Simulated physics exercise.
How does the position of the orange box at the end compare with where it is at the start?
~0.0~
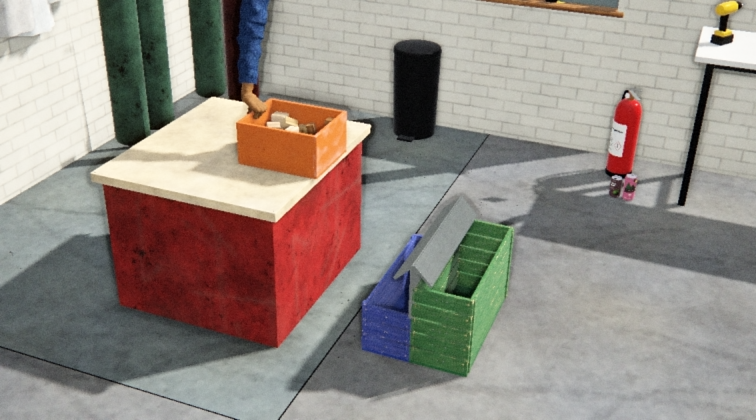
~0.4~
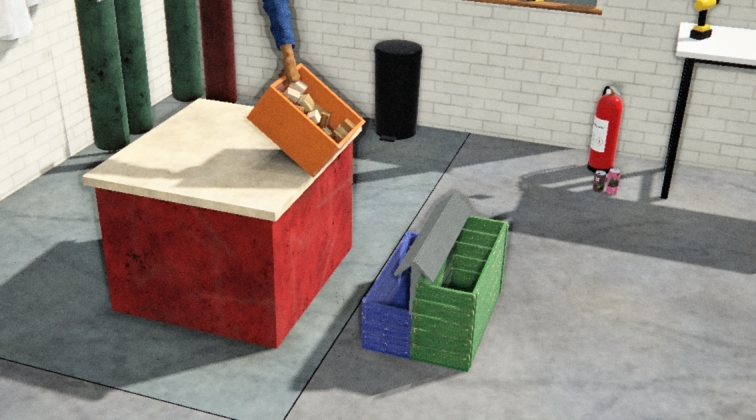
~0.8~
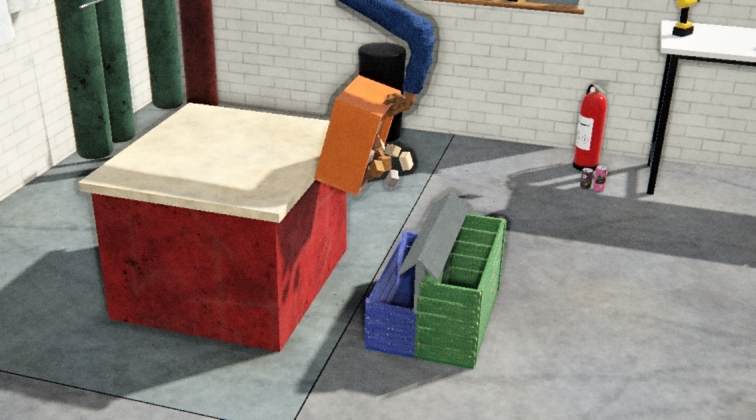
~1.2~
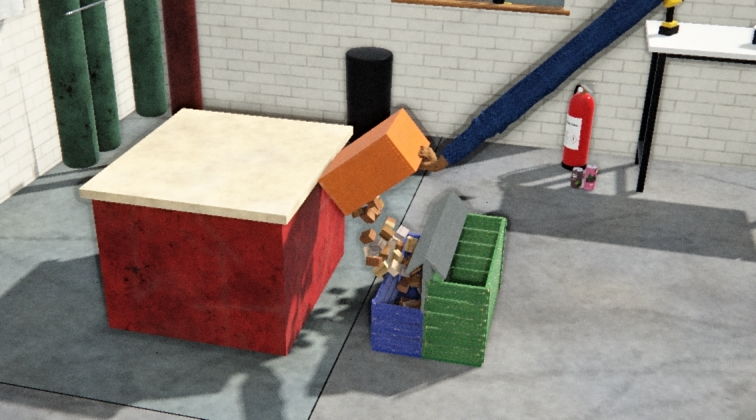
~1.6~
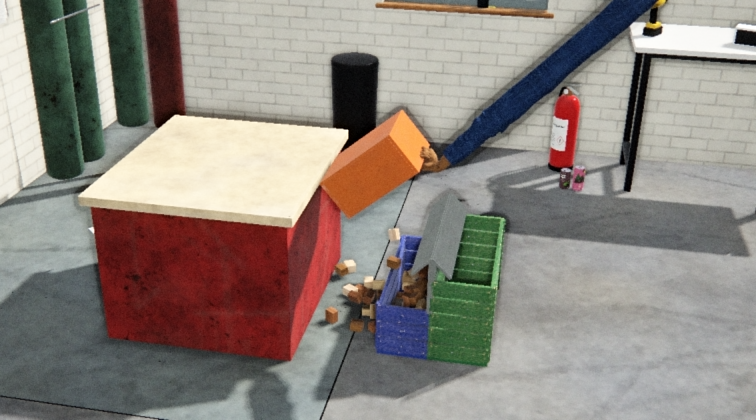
At the start the orange box sits on the bench top, and by the end it is farther right and slightly lower in view, held tipped over past the bench's right edge.
